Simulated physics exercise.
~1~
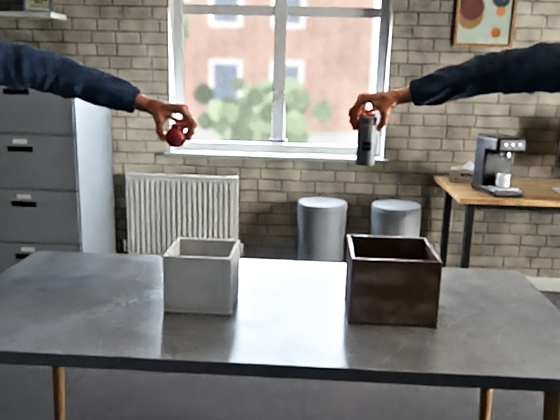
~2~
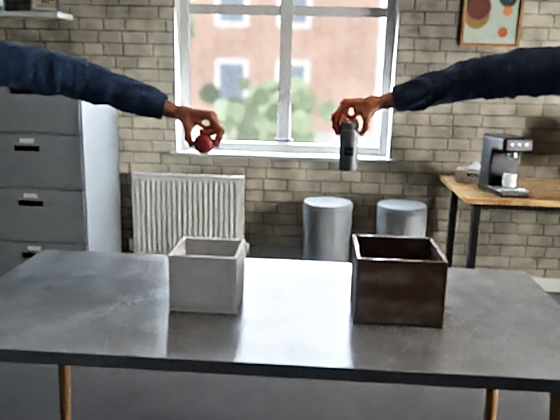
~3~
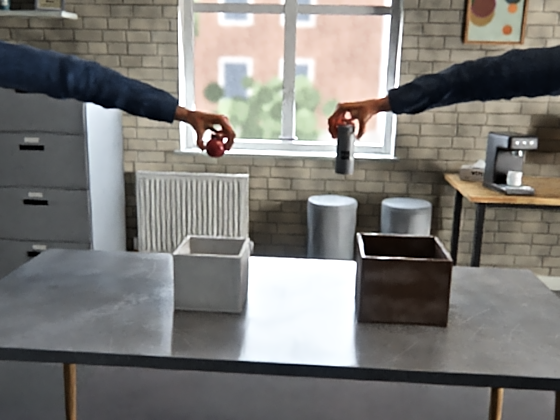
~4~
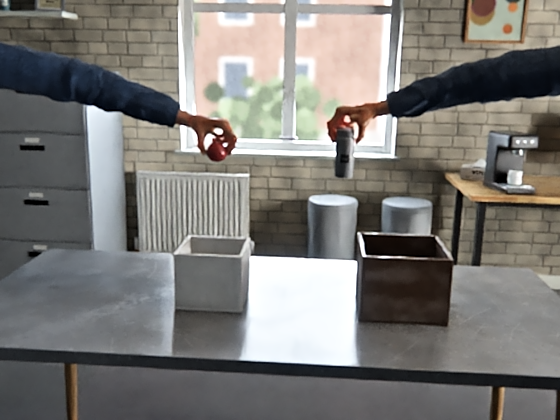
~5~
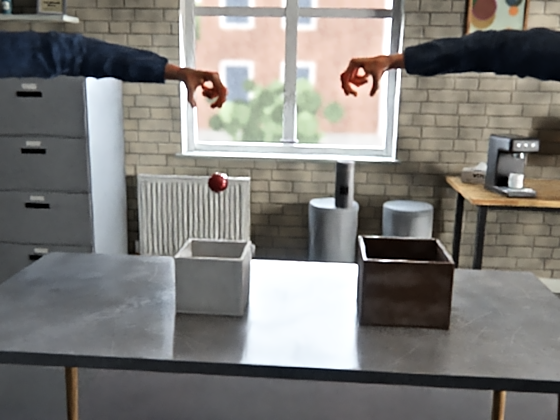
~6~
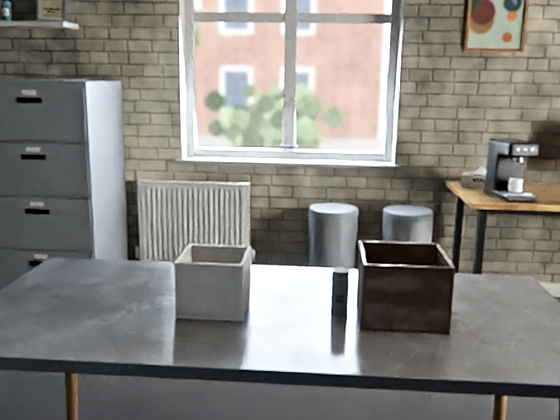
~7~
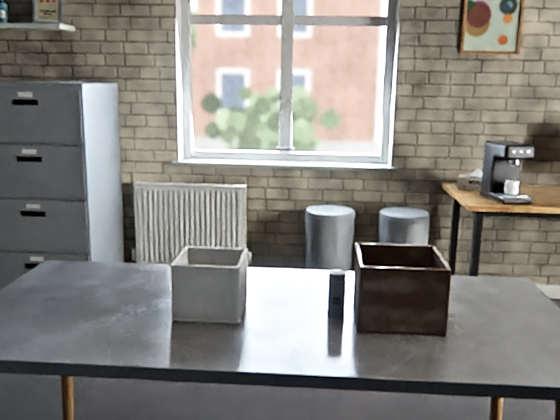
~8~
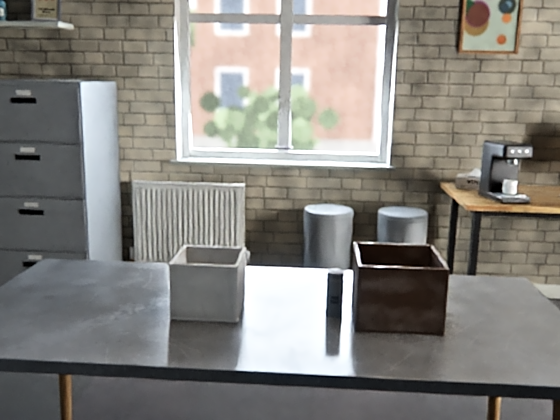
We see two hands hold a red tomato and a grey shaker above a pale basket and a dark brown crate on a table, drift inward, then let go; the tomato drops into the basket, while the shaker ends up standing on the table beside the crate.
